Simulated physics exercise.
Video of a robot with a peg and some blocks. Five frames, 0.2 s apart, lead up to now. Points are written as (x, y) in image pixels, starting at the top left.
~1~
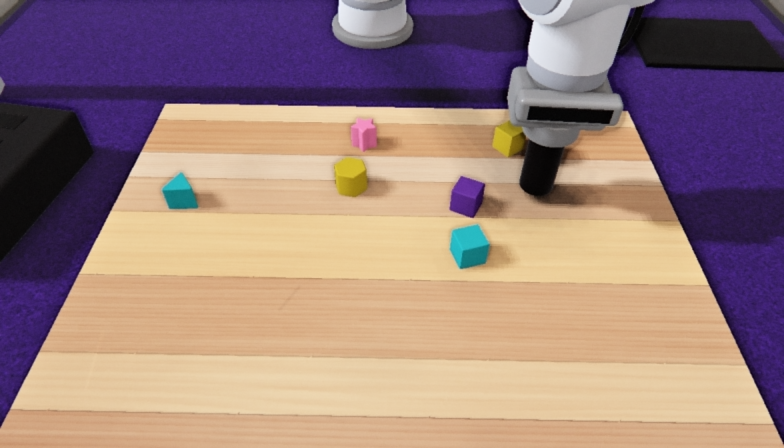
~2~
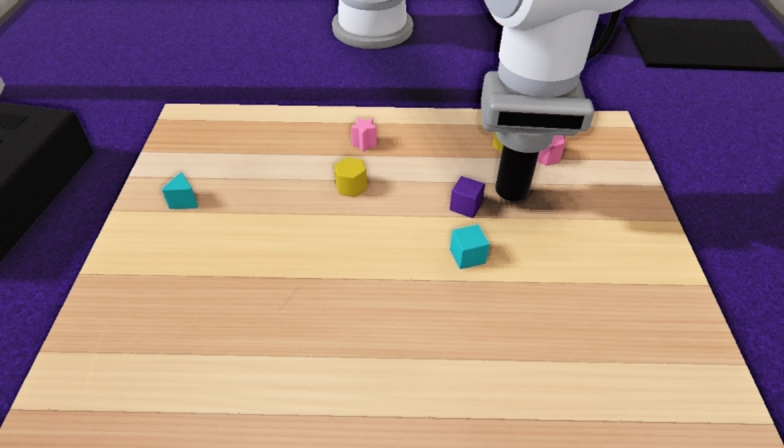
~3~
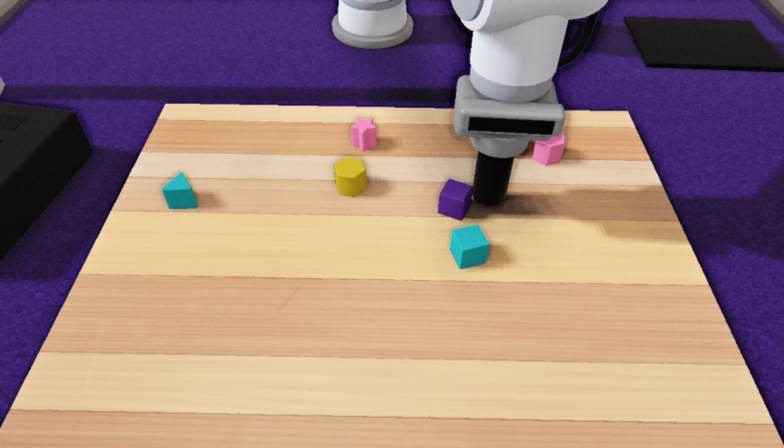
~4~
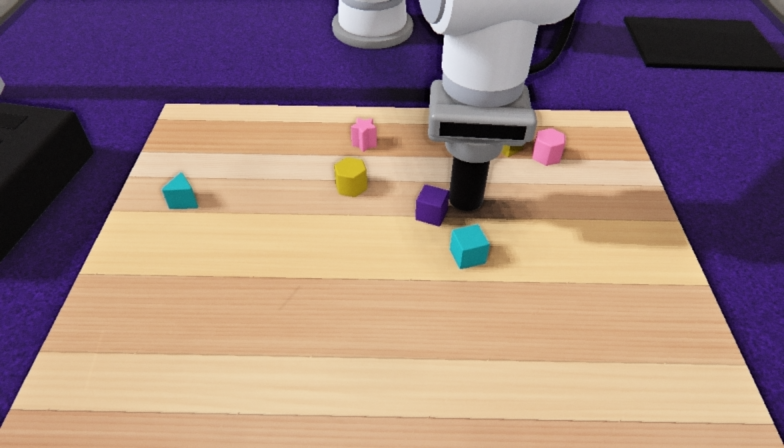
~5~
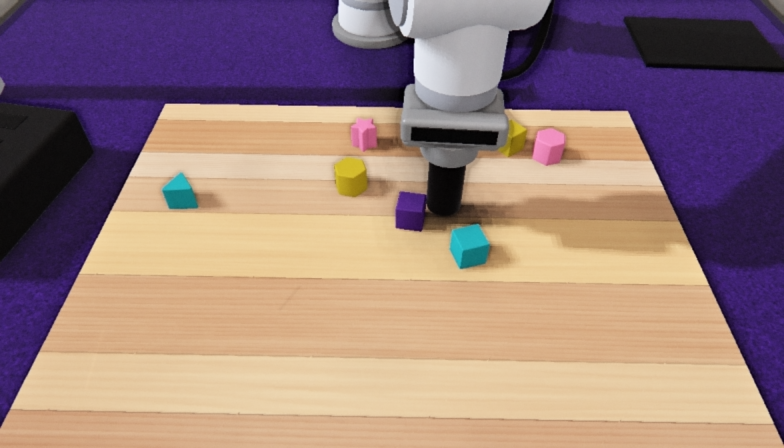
On a wooden board with several colored blocks, a robot arm moved its black peg left to the purple block and pushed it leftward, past the turquoise square block, which stayed still.
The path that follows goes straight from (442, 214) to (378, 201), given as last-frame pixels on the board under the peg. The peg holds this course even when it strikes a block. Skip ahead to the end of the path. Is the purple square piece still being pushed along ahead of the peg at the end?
No, that is not how it ends up.
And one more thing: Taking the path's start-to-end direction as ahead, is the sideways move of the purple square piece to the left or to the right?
Heads left.
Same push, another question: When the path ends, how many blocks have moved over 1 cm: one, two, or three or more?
Once the path ends, one block will have shifted.
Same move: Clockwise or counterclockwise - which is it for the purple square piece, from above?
Seen from overhead, it turns anticlockwise.
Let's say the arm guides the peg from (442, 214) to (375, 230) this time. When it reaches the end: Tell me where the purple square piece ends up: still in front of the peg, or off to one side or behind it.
In front, I predict.
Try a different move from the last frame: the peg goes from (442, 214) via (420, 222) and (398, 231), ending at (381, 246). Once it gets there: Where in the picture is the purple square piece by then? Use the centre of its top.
The middle of its top is at (350, 218).
On the path given first. Halfway along, peg at (410, 199); purple square piece at (390, 204), turned 70° anticlockwise.
At the end, peg at (377, 193); yellow hexagonal block still; purple square piece at (386, 205), turned 85° anticlockwise.
